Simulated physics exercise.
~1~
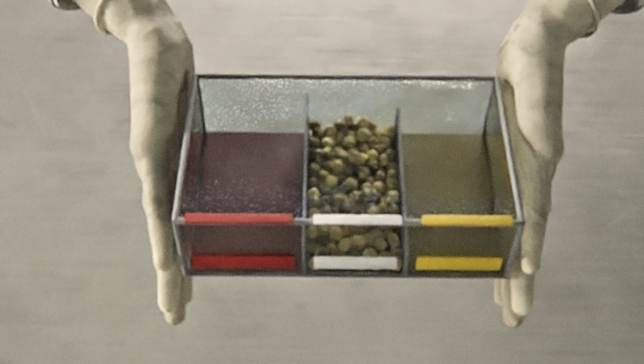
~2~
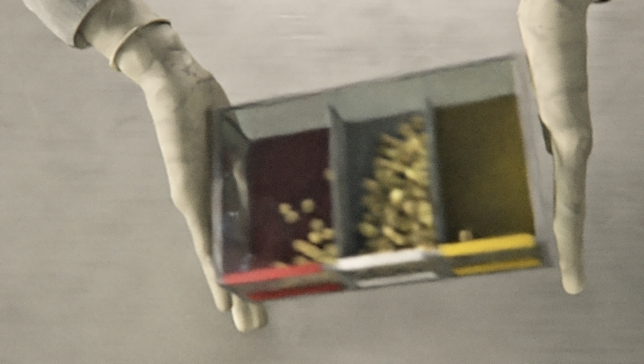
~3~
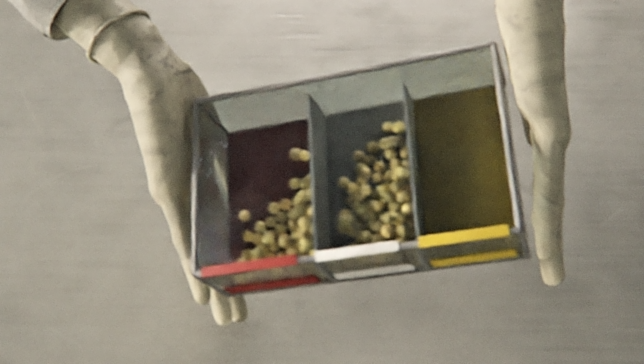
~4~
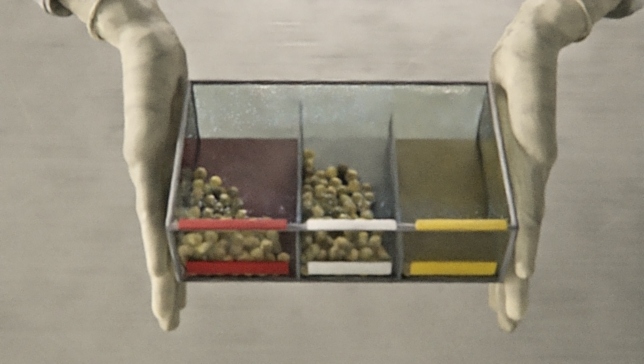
We see two pale hands holding a clear three-part box with beans in the white-marked middle section; they tilt it down toward the left and shake it, some beans spill into the red section, and it returns level with beans in both and the yellow section empty.
